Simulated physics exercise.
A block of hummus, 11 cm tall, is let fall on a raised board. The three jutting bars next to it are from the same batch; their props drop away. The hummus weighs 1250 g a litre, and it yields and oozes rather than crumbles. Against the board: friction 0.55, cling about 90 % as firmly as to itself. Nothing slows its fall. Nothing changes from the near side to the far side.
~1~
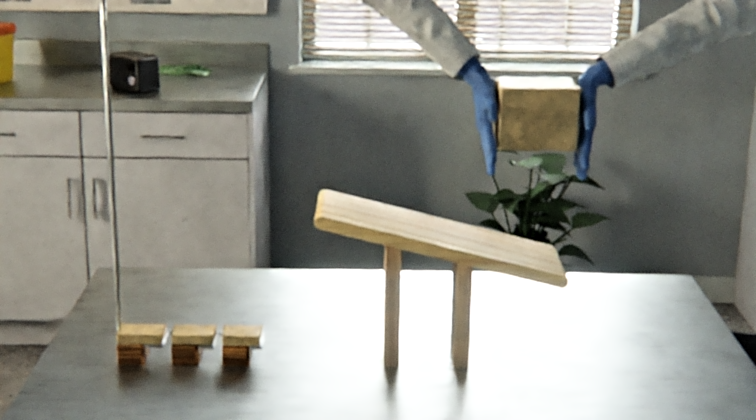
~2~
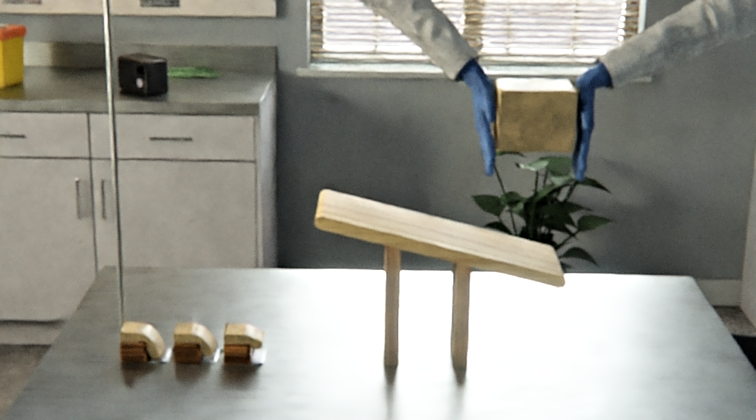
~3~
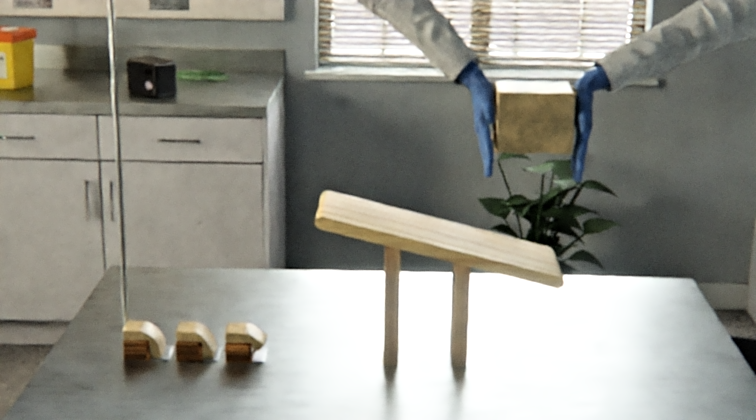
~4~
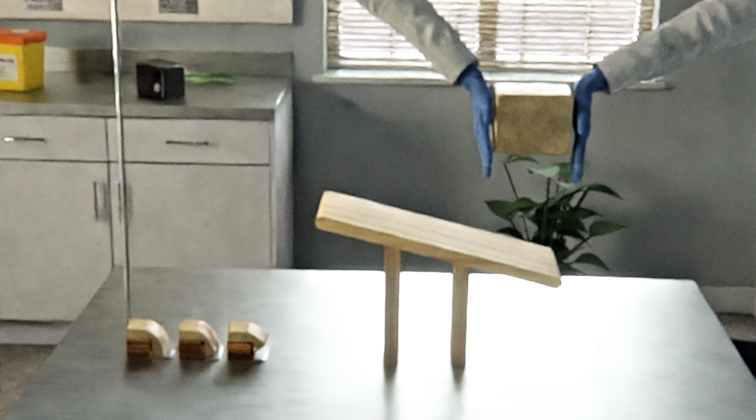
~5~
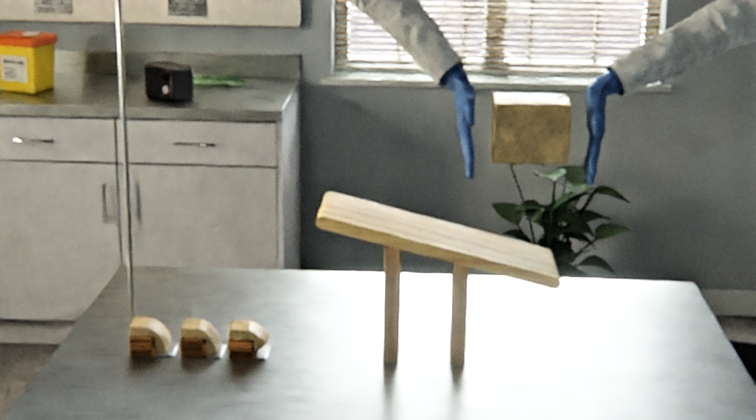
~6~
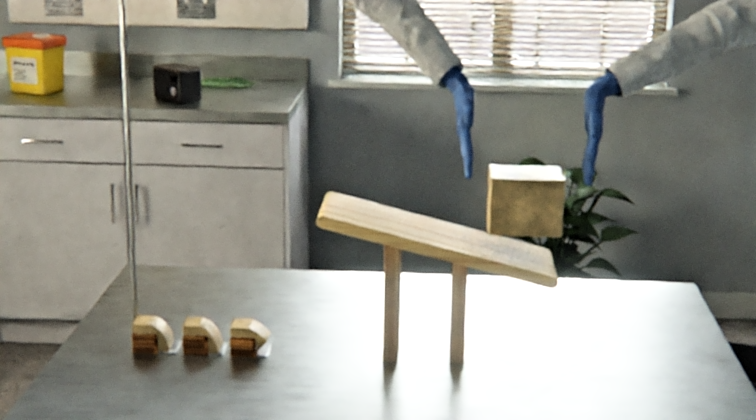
Gloved hands holding a tan block above a sloping board as three small bars droop, then parting, the block dropping to the board.
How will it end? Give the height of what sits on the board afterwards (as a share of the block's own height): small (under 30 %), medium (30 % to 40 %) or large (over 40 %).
Expect medium, that is 30 % to 40 %.
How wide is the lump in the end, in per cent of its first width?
About 160 %.
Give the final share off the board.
Roughly 45 % off the board.
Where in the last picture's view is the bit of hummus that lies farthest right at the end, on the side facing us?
Near (561, 287).
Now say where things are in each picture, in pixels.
The first picture shows top of the hummus at (519, 89); bar tips down by 0, 0, 0 (left to right).
The second picture shows top of the hummus at (517, 91); bar tips down by 3.8 cm, 2.9 cm, 1.2 cm (left to right).
The third picture shows top of the hummus at (516, 93); bar tips down by 4.0 cm, 3.7 cm, 1.8 cm (left to right).
The fourth picture shows top of the hummus at (514, 95); bar tips down by 4.0 cm, 3.8 cm, 1.9 cm (left to right).
The fifth picture shows top of the hummus at (512, 104); bar tips down by 4.0 cm, 3.9 cm, 2.0 cm (left to right).
The sixth picture shows top of the hummus at (507, 179); bar tips down by 4.0 cm, 3.9 cm, 2.1 cm (left to right).
Then, 0.11 s after the last picture, it stands 42 % of its first height and 2 % has gone off the board.
Then, 0.24 s after the last picture, it stands 35 % of its first height and 36 % has gone off the board.
Then, 0.38 s after the last picture, it stands 35 % of its first height and 46 % has gone off the board.
Then, 0.51 s after the last picture, it stands 35 % of its first height and 47 % has gone off the board.
Then, 0.61 s after the last picture, at the end, it stands 35 % of its first height and 47 % has gone off the board.
